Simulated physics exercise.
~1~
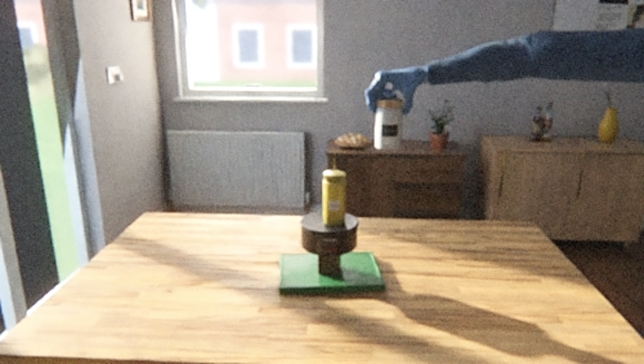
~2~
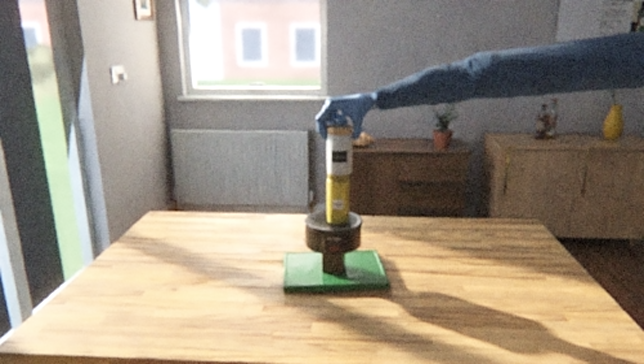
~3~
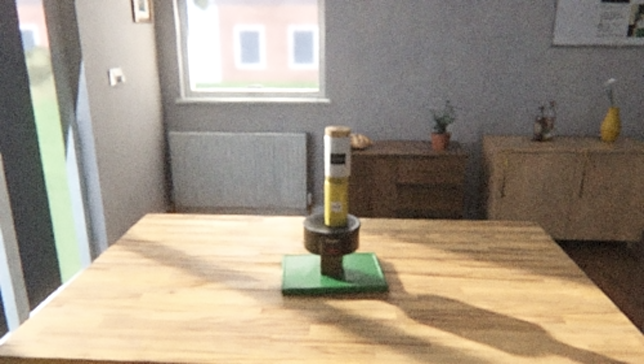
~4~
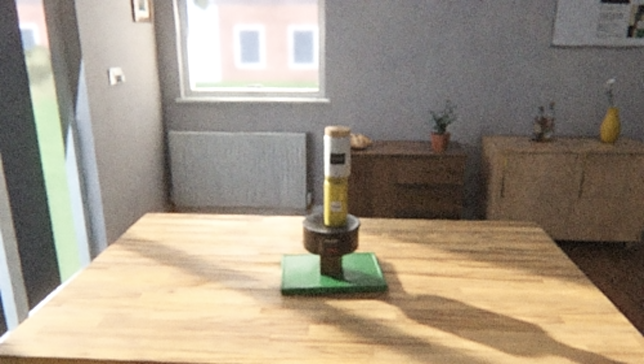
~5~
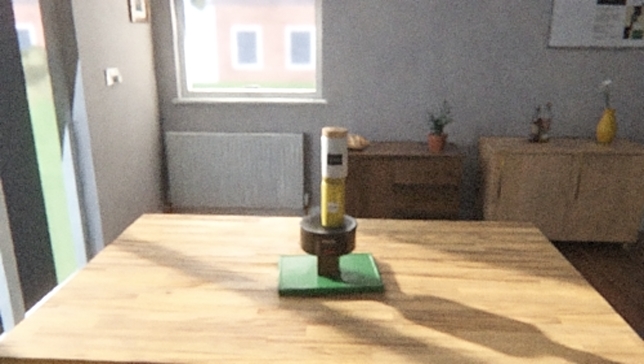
A gloved hand sets a white jar on the yellow jar, and the stack stands.
